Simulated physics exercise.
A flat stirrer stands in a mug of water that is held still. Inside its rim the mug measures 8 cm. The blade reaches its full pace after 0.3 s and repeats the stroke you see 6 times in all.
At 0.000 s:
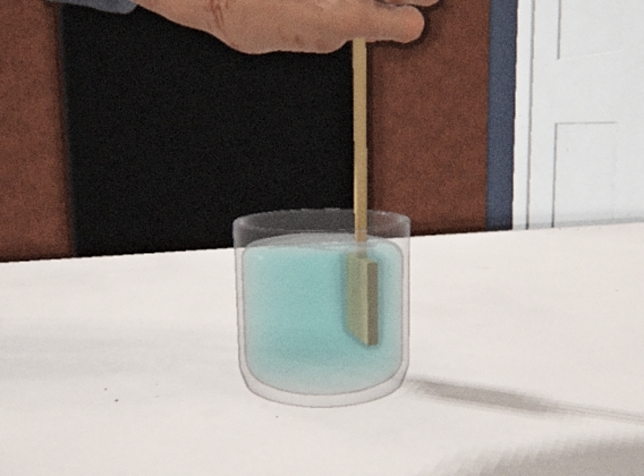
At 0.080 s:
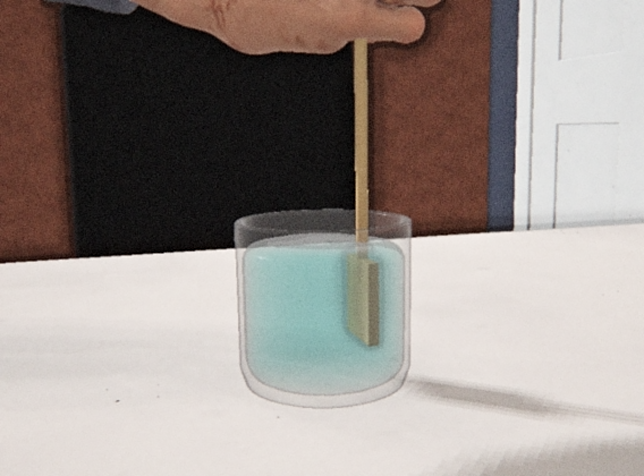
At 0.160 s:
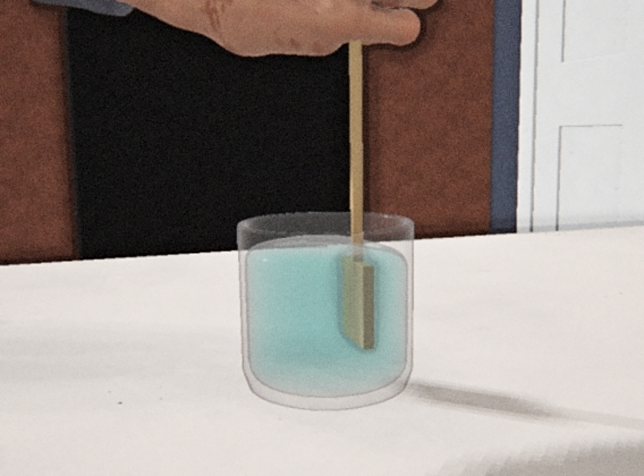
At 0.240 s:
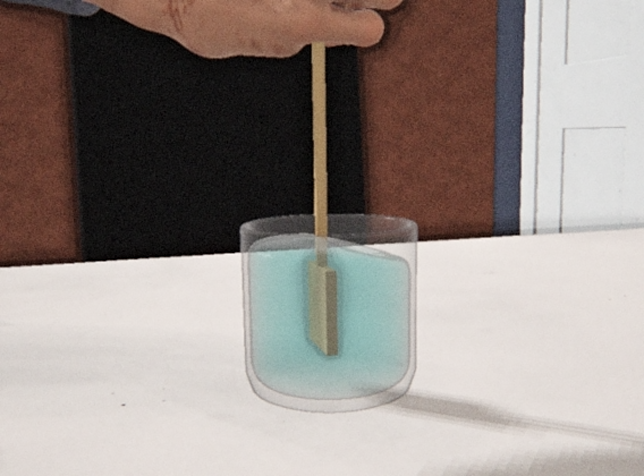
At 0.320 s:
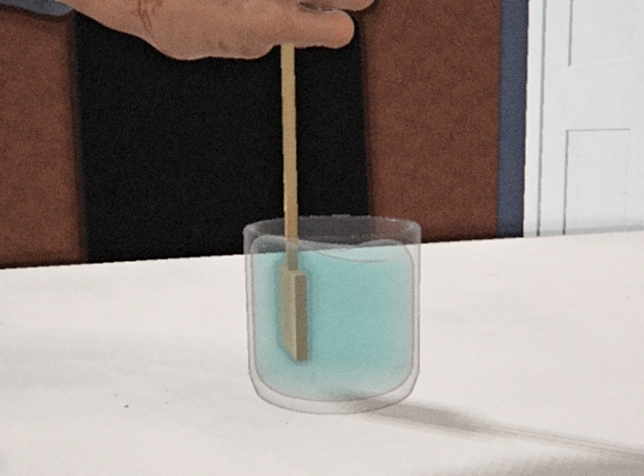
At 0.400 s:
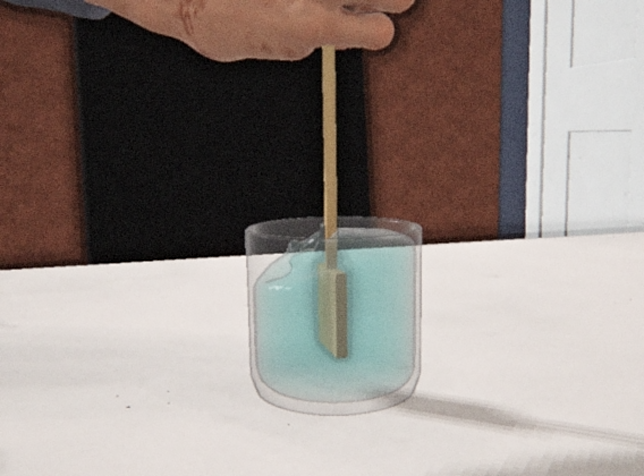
A hand moves a flat stirrer left through blue water in a clear mug, then back right.
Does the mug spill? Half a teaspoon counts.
This mug slops over.
After 0.89 s 4 ml is over the rim.
After 1.38 s 22 ml is over the rim.
After 1.88 s 38 ml is over the rim.
After 2.37 s 46 ml is over the rim.
In the end 45 ml is over the rim.
